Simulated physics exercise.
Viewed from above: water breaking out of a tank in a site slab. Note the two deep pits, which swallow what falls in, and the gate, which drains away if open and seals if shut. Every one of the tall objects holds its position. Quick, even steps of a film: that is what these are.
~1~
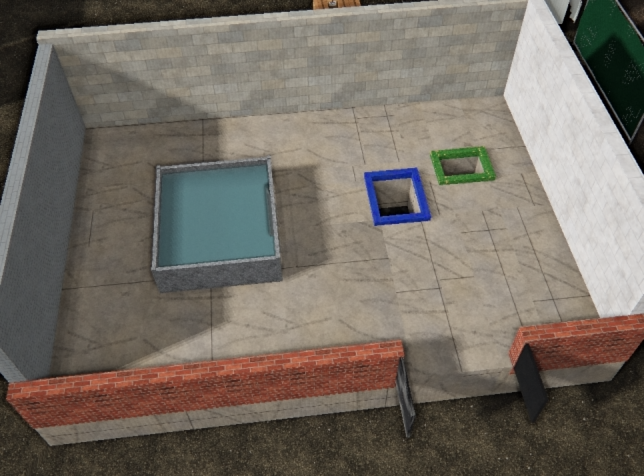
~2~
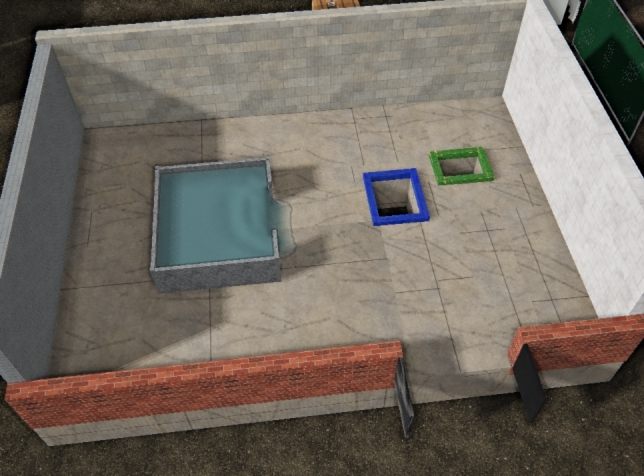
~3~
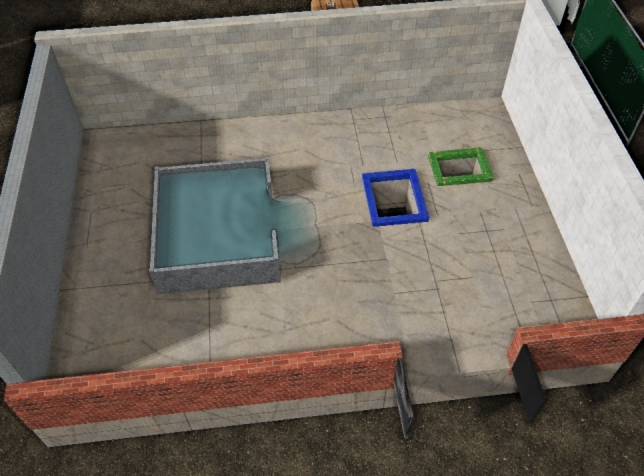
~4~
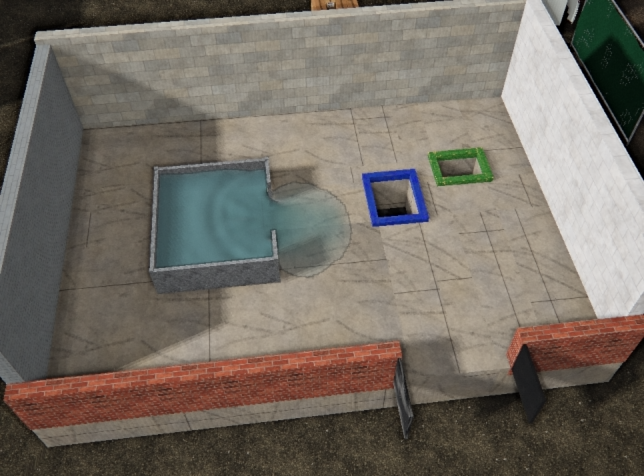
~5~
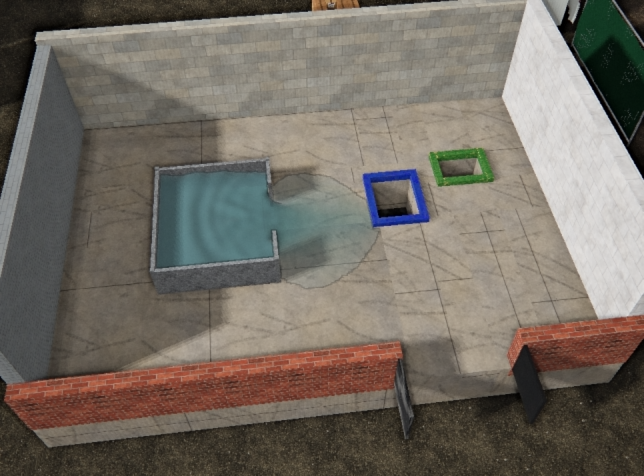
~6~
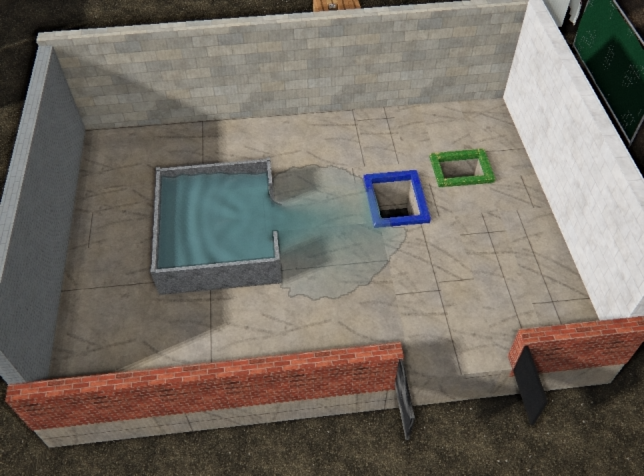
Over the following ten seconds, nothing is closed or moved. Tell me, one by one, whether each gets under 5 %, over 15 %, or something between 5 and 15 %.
One by one: The gate gets between 5 and 15 %; the blue pit gets over 15 %; the green pit gets under 5 %.
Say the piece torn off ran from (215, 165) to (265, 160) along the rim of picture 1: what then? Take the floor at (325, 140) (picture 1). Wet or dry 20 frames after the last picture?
Check at the given point: Inundated.
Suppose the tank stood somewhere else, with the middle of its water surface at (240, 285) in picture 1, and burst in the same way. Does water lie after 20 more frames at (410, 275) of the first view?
Outcome at the given point: Swamped.
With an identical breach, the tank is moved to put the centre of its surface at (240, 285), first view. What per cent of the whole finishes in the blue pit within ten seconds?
The blue pit takes 0 per cent.
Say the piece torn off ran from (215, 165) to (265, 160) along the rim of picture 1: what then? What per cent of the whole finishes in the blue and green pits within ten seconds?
Approximately, blue takes 0 % and green takes 0 %.
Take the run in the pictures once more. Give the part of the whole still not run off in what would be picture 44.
About 78 per cent.
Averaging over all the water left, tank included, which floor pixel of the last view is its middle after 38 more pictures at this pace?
Around pixel (372, 224) of the last picture.
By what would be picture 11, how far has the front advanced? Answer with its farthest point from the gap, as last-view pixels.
The farthest point of the front sits at (508, 247).
A moment on, water covers 20 % of the floor; the gate 0 %, the blue pit 4 %, the green pit 0 %.
Next, water covers 35 % of the floor; the gate 0 %, the blue pit 10 %, the green pit 0 %.
Then, water covers 40 % of the floor; the gate 1 %, the blue pit 14 %, the green pit 0 %.
Later, water covers 45 % of the floor; the gate 4 %, the blue pit 17 %, the green pit 0 %.
In the end, water covers 55 % of the floor; the gate 9 %, the blue pit 18 %, the green pit 0 %.
